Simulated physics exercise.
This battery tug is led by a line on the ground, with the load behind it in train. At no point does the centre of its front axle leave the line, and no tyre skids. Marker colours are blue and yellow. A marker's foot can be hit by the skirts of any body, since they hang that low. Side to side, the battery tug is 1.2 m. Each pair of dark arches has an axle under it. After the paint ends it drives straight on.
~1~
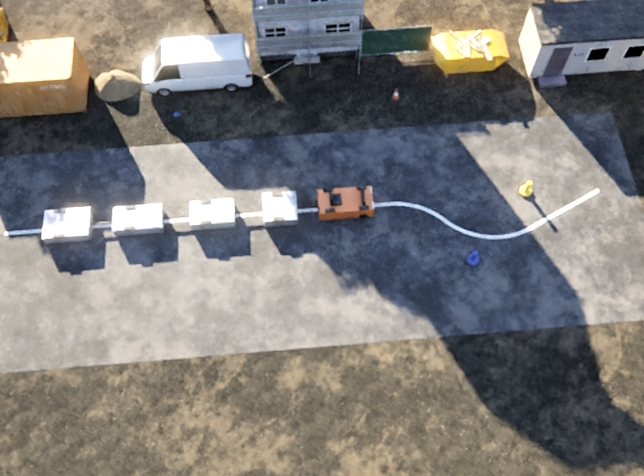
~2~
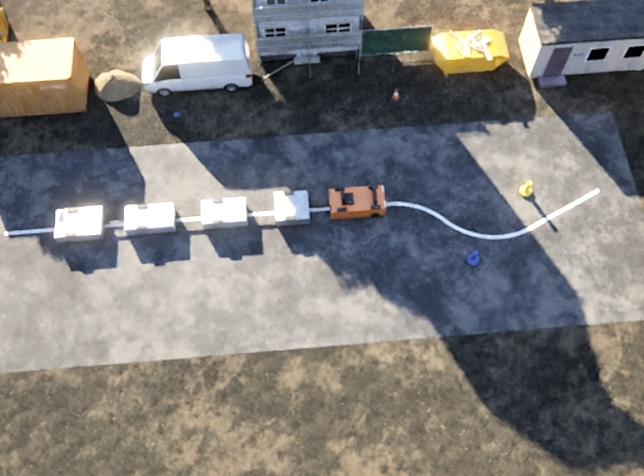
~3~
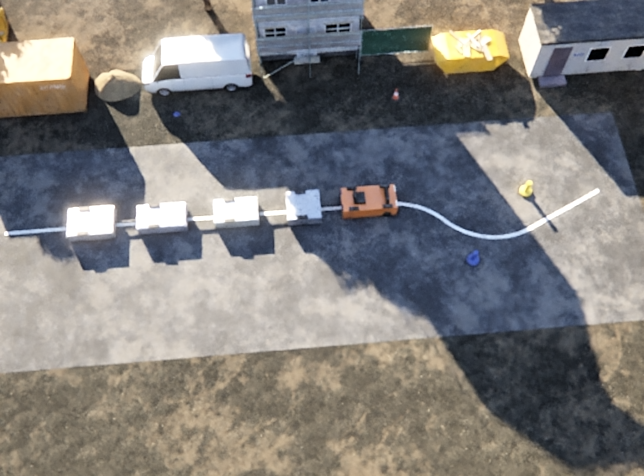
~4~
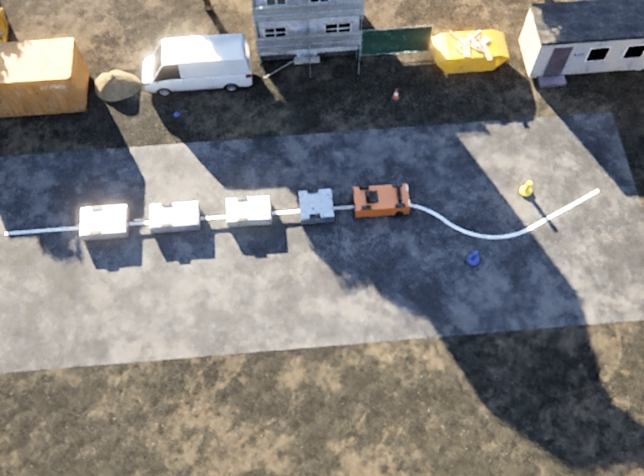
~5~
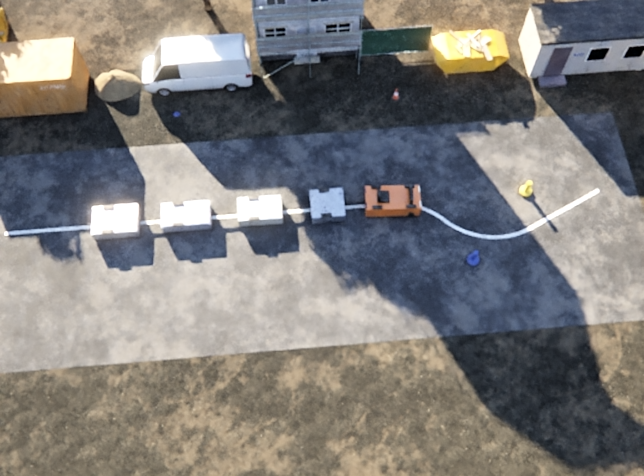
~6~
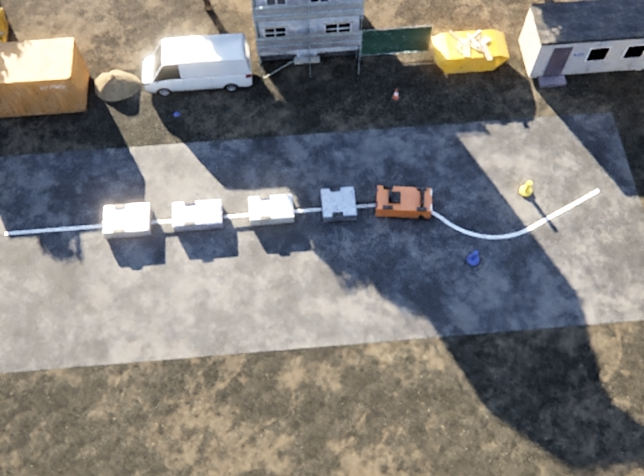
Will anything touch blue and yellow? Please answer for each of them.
The blue one stays untouched; the yellow one takes a hit.
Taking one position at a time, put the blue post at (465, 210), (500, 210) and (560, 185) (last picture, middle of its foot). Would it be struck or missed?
Try 1 touched, try 2 touched, try 3 touched.
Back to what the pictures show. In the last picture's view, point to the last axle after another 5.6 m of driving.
About (238, 209).
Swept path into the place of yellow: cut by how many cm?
I'd put yellow at close to 10.
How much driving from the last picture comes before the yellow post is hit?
Distance to contact: Approx. 18.0 m.
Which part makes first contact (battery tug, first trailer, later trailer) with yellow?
Yellow gets touched first by a following trailer.
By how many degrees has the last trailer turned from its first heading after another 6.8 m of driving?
Measured against where it started, the last trailer sits at some 0°.
With 2.7 m more driven, the last axle is at (178, 214) of the last picture, 5 cm off the line; blue has been passed with 30 cm to spare.
With 6.1 m more driven, the last axle is at (247, 208) of the last picture, 5 cm off the line.
With 18.1 m more driven, the last axle is at (508, 208) of the last picture, 110 cm off the line; the fourth trailer has hit yellow.
With 24.3 m more driven, the last axle is at (628, 165) of the last picture, 20 cm off the line; 1 of 2 struck in all.
